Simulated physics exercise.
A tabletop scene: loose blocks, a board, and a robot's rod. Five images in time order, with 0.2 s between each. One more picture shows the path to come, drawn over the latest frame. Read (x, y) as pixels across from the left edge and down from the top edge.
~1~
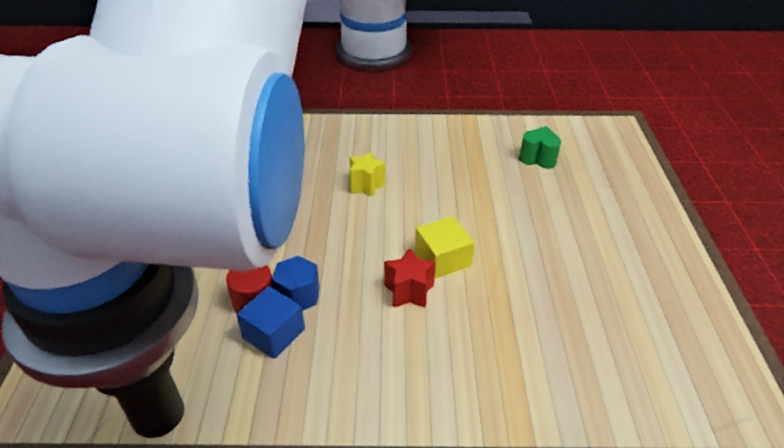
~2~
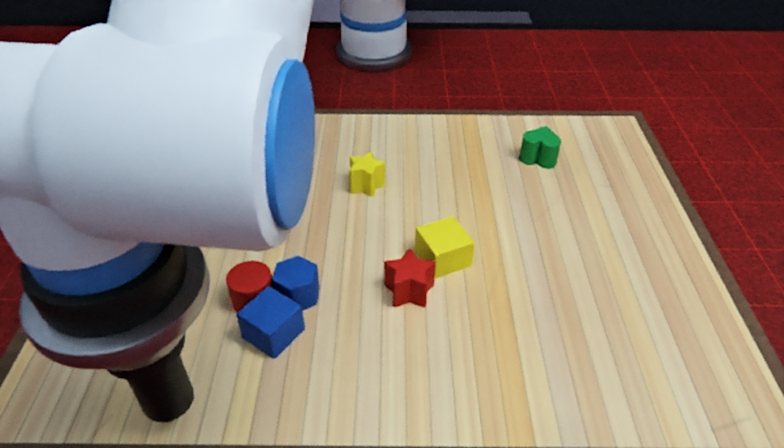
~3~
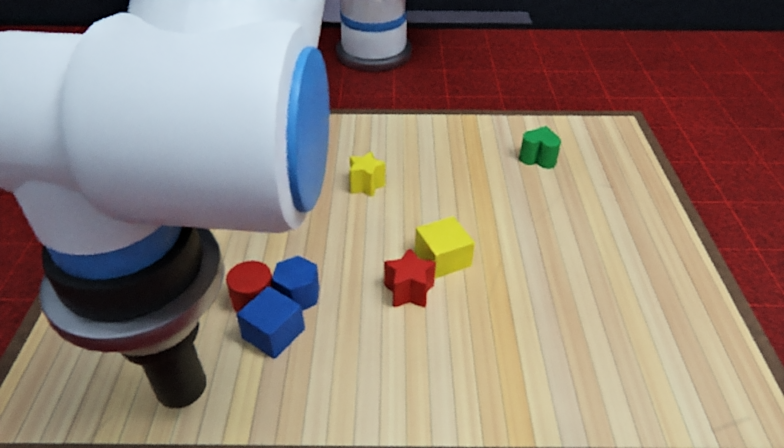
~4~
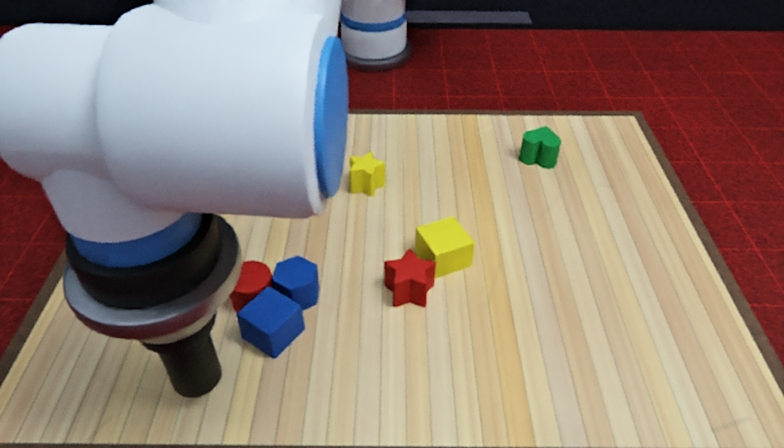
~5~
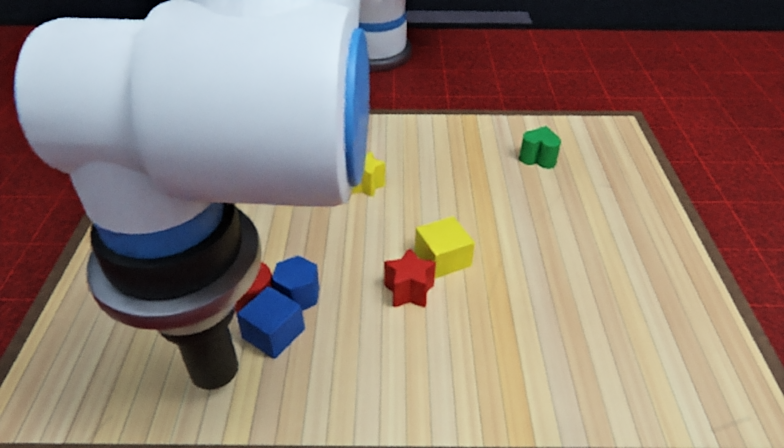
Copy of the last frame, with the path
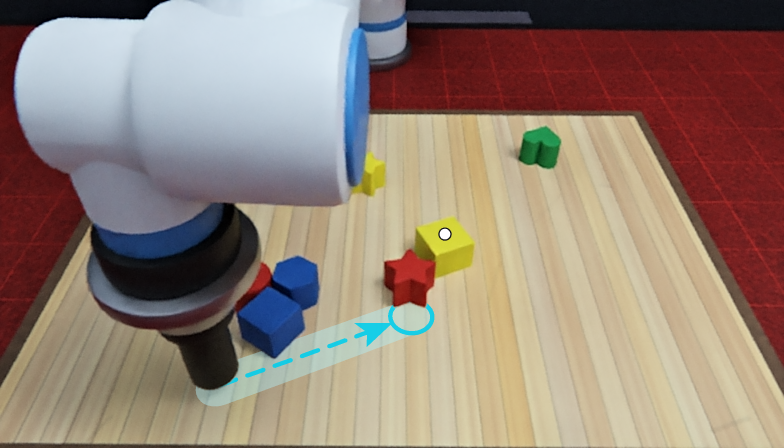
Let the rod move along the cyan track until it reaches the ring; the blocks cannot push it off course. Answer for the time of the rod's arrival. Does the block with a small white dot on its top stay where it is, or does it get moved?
It is untouched.
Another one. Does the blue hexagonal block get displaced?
In short: Yes.
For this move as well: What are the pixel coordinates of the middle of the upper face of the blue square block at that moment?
Close to (293, 296).
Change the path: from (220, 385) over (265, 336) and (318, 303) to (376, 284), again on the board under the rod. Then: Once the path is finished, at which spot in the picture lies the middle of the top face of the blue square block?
Just about (368, 231).
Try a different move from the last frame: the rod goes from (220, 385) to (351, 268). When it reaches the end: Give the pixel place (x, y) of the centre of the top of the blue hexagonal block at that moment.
My prediction: (337, 193).
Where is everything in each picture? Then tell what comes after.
Tip of the rod at (159, 415), middles of tops, blue square block at (269, 309), blue hexagonal block at (295, 271), red star-shaped block at (410, 267), yellow square block at (445, 234), in the first picture.
Rod at (169, 400), nothing pushed, in the second picture.
Rod at (182, 387), nothing pushed, in the third picture.
Rod at (198, 377), nothing pushed, in the fourth picture.
Rod at (215, 370), blue square block at (269, 309), blue hexagonal block at (295, 271), red star-shaped block at (410, 267), yellow square block at (445, 234), in the fifth picture.
The line goes from (220, 385) directly to (411, 316); the dot is on the yellow square block.
The first path, step by step. One third of the way, rod at (286, 345); blue square block at (286, 300), turned 35° anticlockwise; blue hexagonal block at (296, 265).
Two thirds of the way, rod at (351, 322); blue square block at (293, 296), turned 60° anticlockwise; blue hexagonal block at (296, 261).
At the end, rod at (412, 300); blue square block at (293, 296), turned 60° anticlockwise; blue hexagonal block at (296, 261); red star-shaped block at (412, 263); yellow square block unmoved.
